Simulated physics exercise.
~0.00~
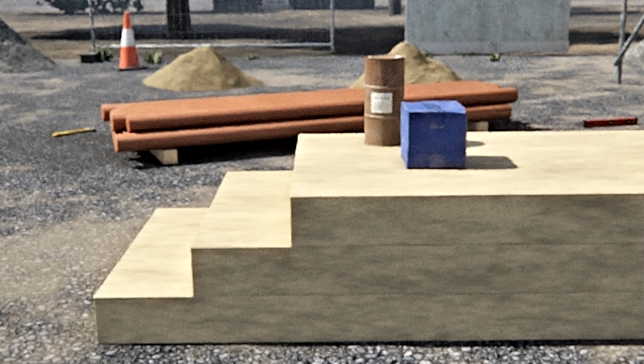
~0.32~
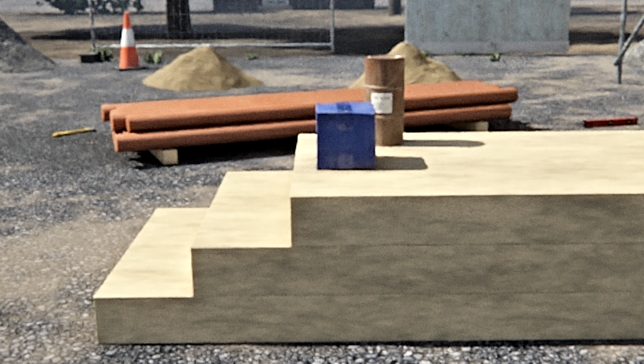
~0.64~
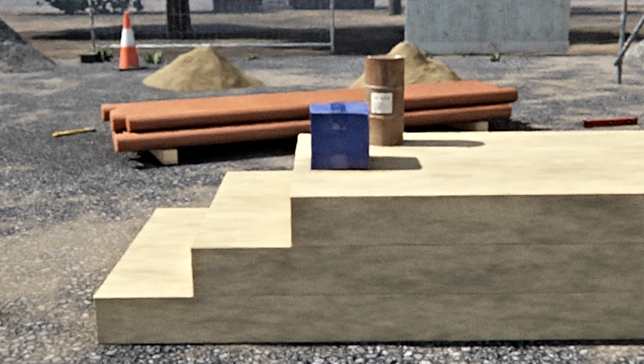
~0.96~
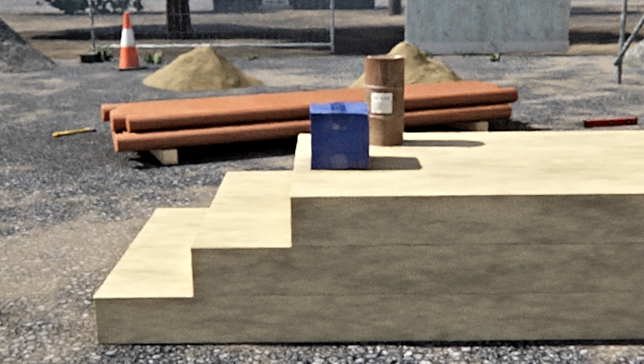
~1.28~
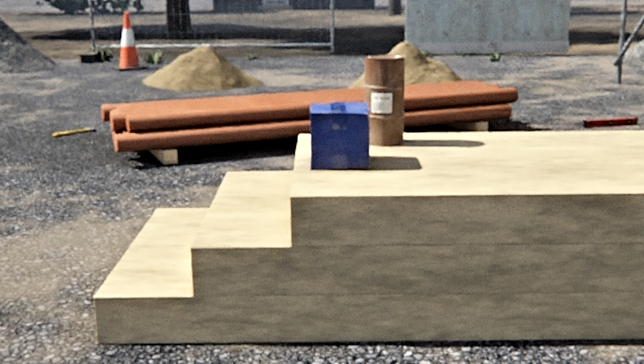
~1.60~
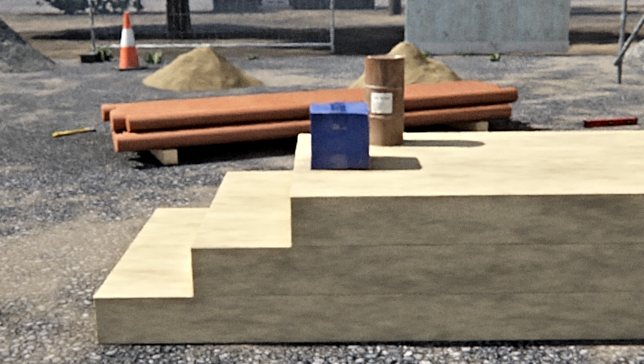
In a gravel yard with stacked orange pipes and sand piles, a blue parcel slides left along the top of a low stepped platform, passing in front of a brown canister that stays put, and comes to rest near the upper edge, above the steps.
